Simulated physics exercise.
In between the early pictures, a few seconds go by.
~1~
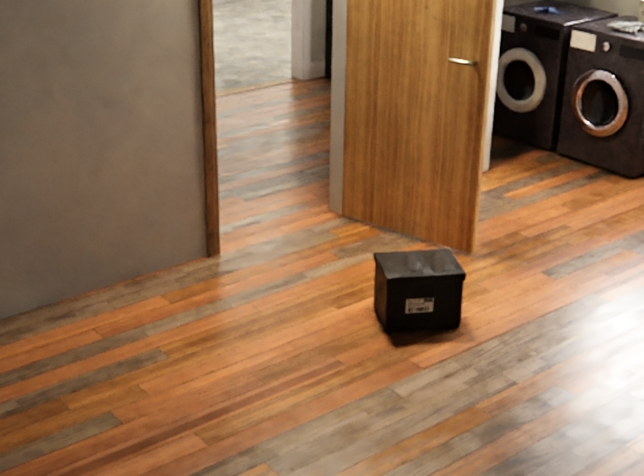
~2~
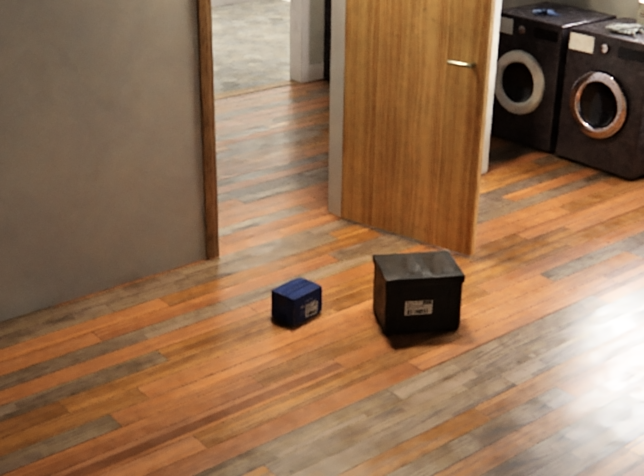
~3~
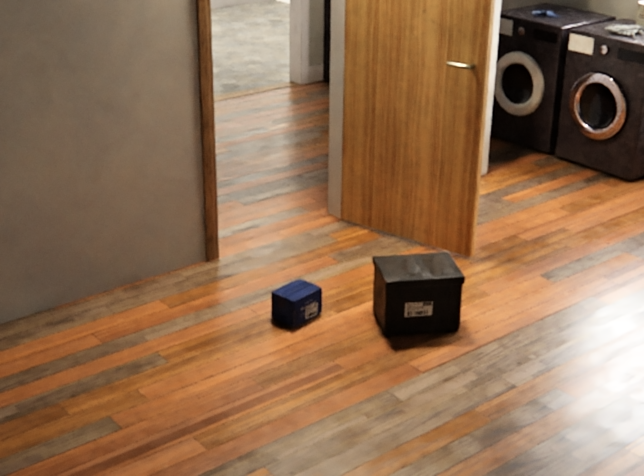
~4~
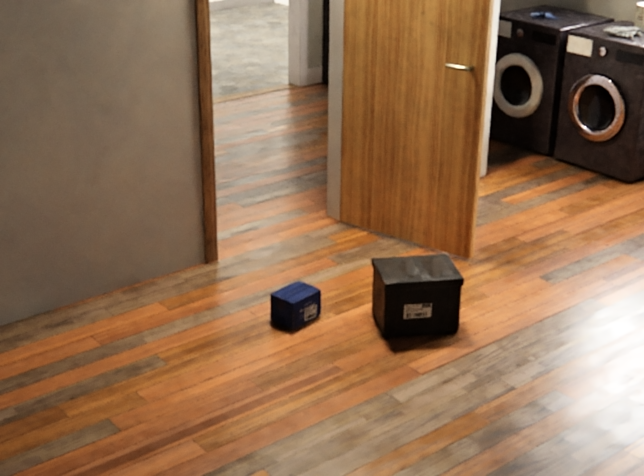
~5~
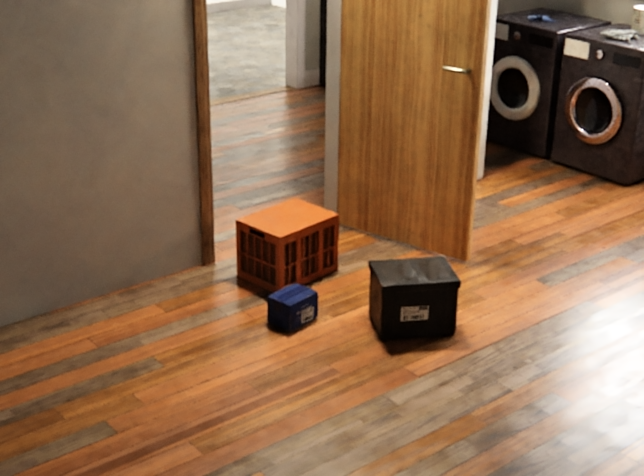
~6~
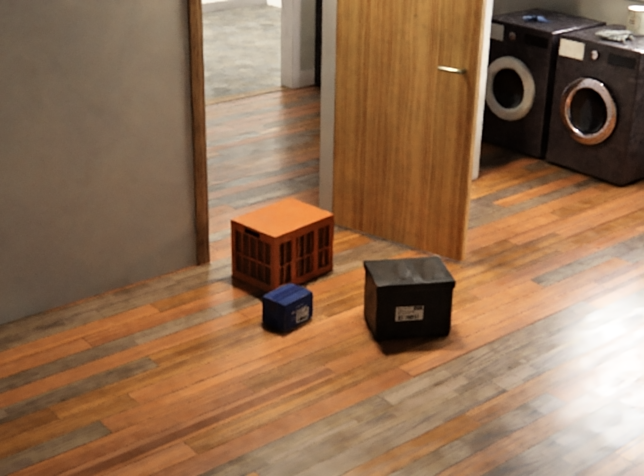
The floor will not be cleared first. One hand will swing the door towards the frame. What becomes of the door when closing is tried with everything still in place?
It halts short of its frame.
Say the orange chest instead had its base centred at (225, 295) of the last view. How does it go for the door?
Next, the door completes its arc.
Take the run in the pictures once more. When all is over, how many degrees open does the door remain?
The answer is roughly 20°.
Then, 0.70 s on from there, door 75° open.
Then, 1.10 s on from there, door 45° open; orange chest shifted a little near (271, 245).
Then, 1.40 s on from there, door 28° open; orange chest shifted a little near (243, 245).
In the end, door 22° open; moved from the start, orange chest; the other 2 unmoved. At the end, from the last picture's camera, orange chest near (229, 243).
